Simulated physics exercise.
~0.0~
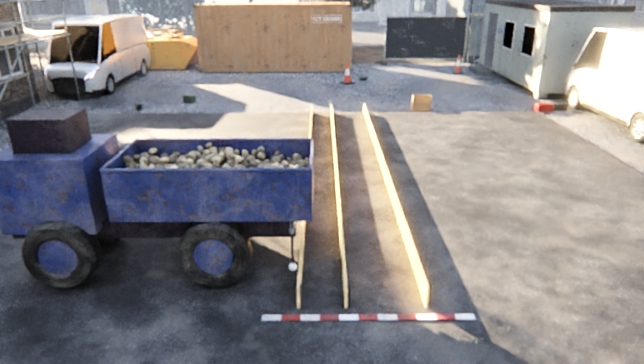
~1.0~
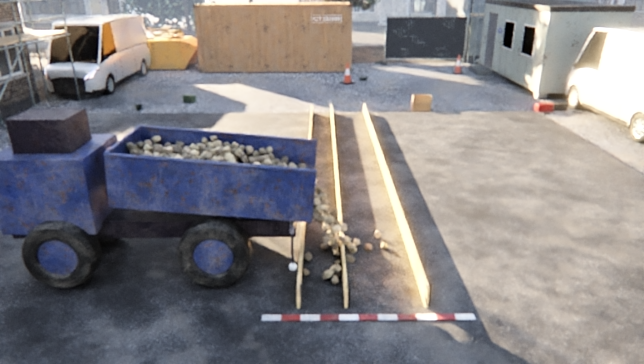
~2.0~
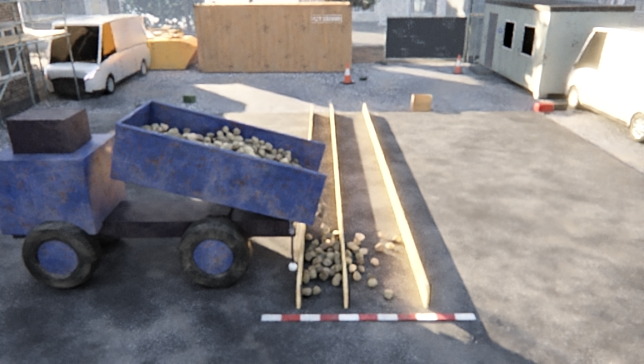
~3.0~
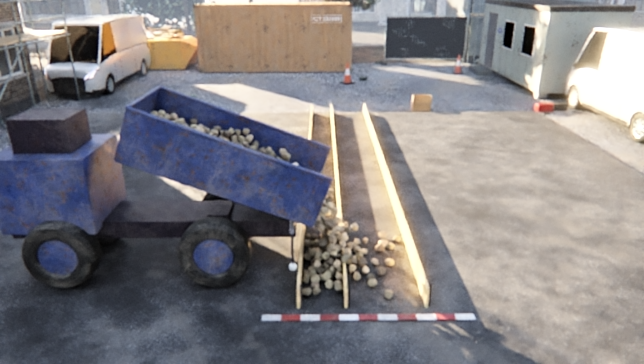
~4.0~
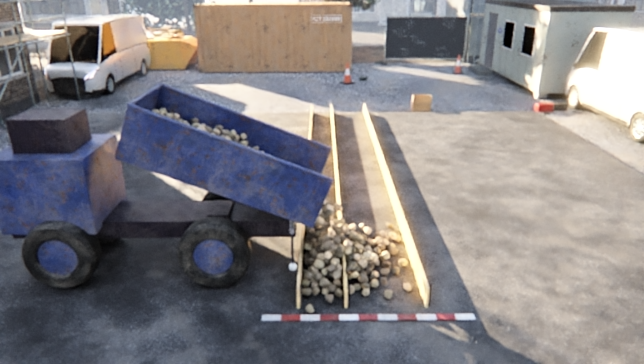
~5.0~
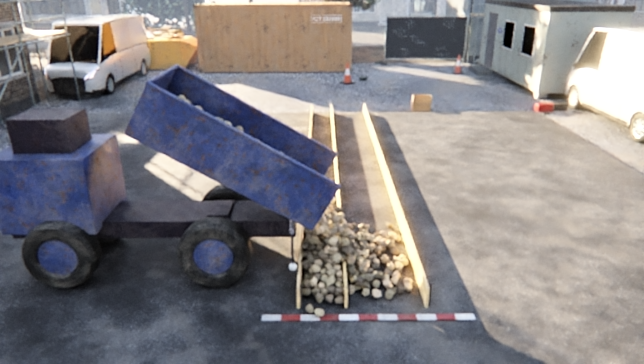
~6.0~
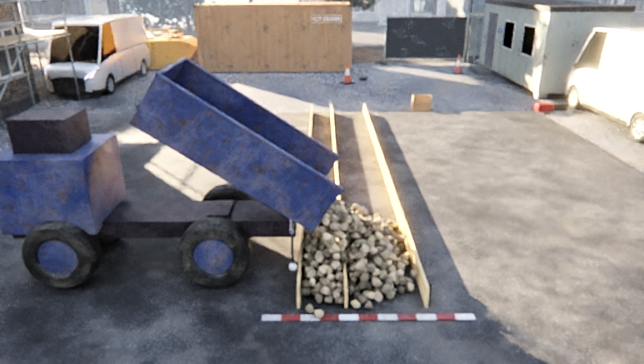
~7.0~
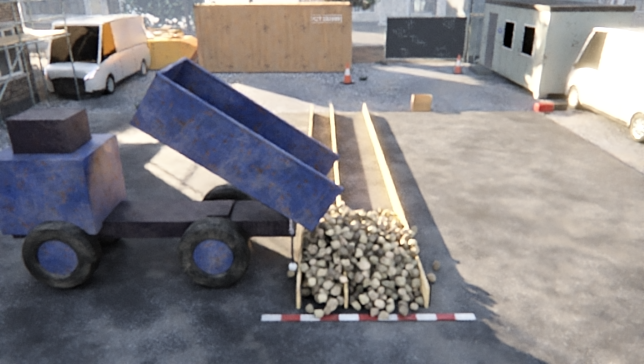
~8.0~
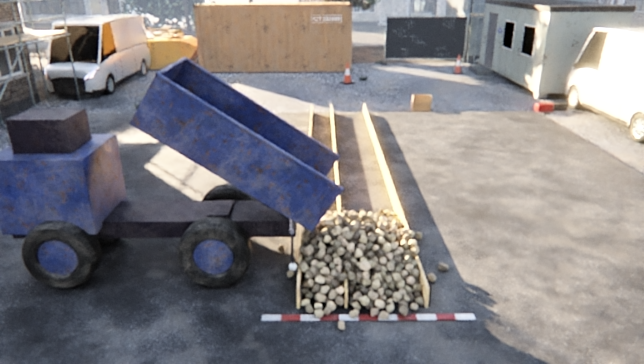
Blue tipping truck raising its bed and pouring pale stones between low wooden boards, ending empty beside a spread heap.
